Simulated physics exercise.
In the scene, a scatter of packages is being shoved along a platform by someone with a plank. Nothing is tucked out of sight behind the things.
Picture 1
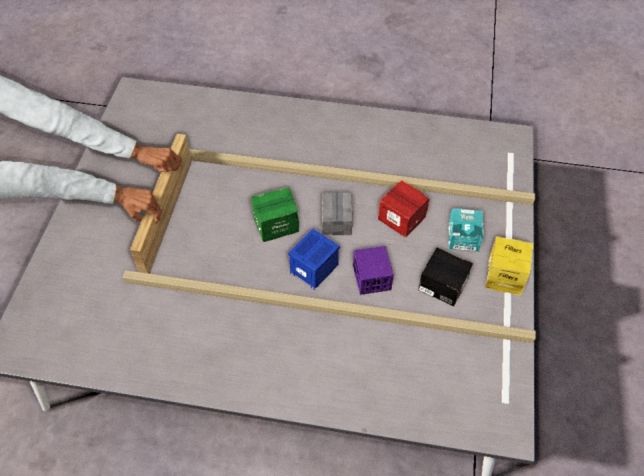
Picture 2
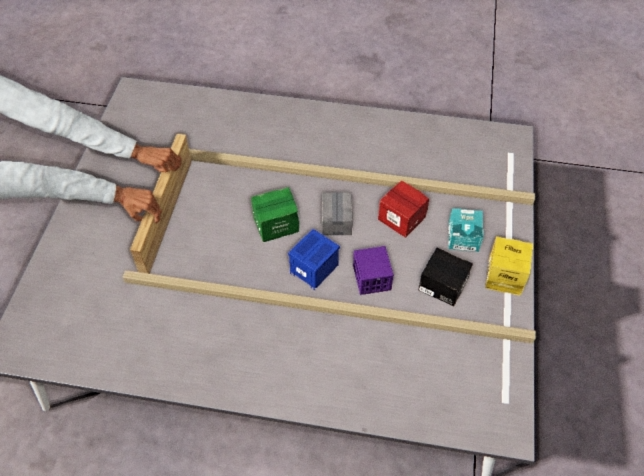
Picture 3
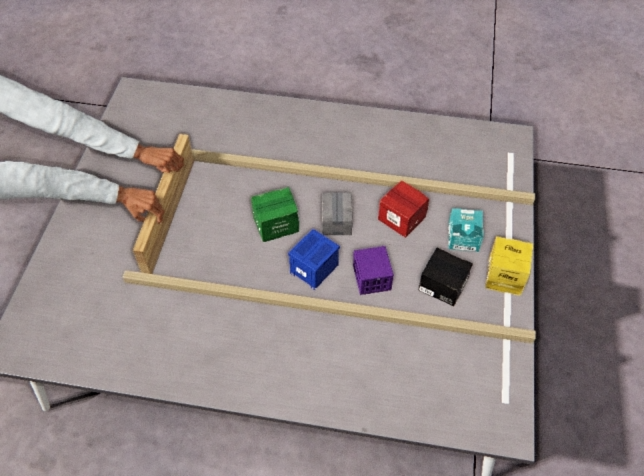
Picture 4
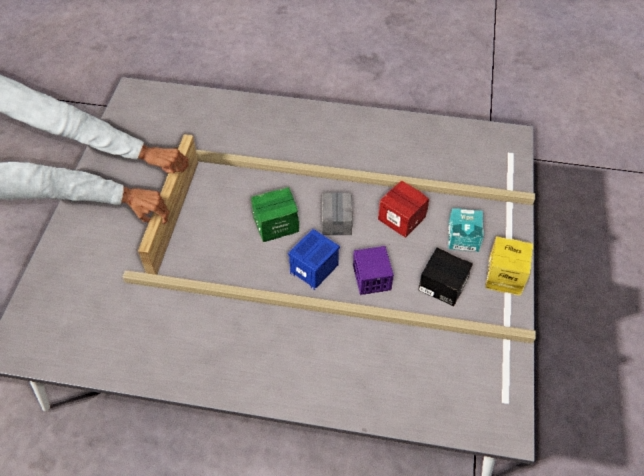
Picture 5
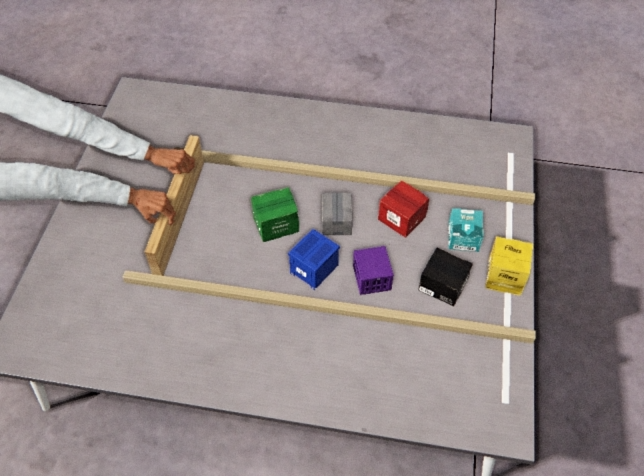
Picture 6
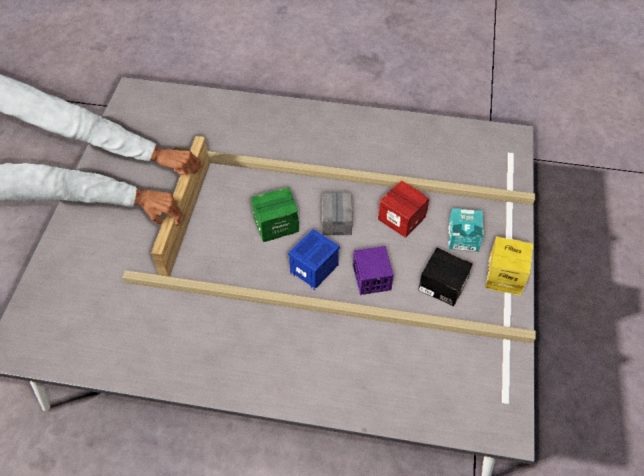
The clip shows two hands gripping a wooden plank and sliding it slowly a short way right along a grey table between two wooden rails, while the eight colored boxes ahead of it stay still, untouched by the plank.
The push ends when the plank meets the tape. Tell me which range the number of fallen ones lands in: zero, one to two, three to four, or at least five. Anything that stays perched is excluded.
The ones going over the edge come to either three or four, I'd say.
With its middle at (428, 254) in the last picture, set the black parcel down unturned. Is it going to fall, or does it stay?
Result: It falls away.
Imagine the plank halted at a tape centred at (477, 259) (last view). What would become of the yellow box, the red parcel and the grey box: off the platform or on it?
The yellow box leaves the top, the red parcel keeps its place and the grey box keeps its place.
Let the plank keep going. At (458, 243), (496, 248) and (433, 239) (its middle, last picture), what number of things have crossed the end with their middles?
Over the end: 2, 4, 1.
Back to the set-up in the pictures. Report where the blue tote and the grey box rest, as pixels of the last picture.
(532, 308) and (529, 238).
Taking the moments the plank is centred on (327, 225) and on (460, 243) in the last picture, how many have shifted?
Note: First position 5; second position 8.
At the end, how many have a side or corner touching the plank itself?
The number is 4.
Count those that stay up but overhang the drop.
I get 4.
A little later, none off yet; yellow box at rest near (509, 266); turquoise box at rest near (466, 230); black parcel at rest near (445, 277).
When it is over, the number that fall off is three or four; down, purple crate, black parcel, turquoise box and yellow box.
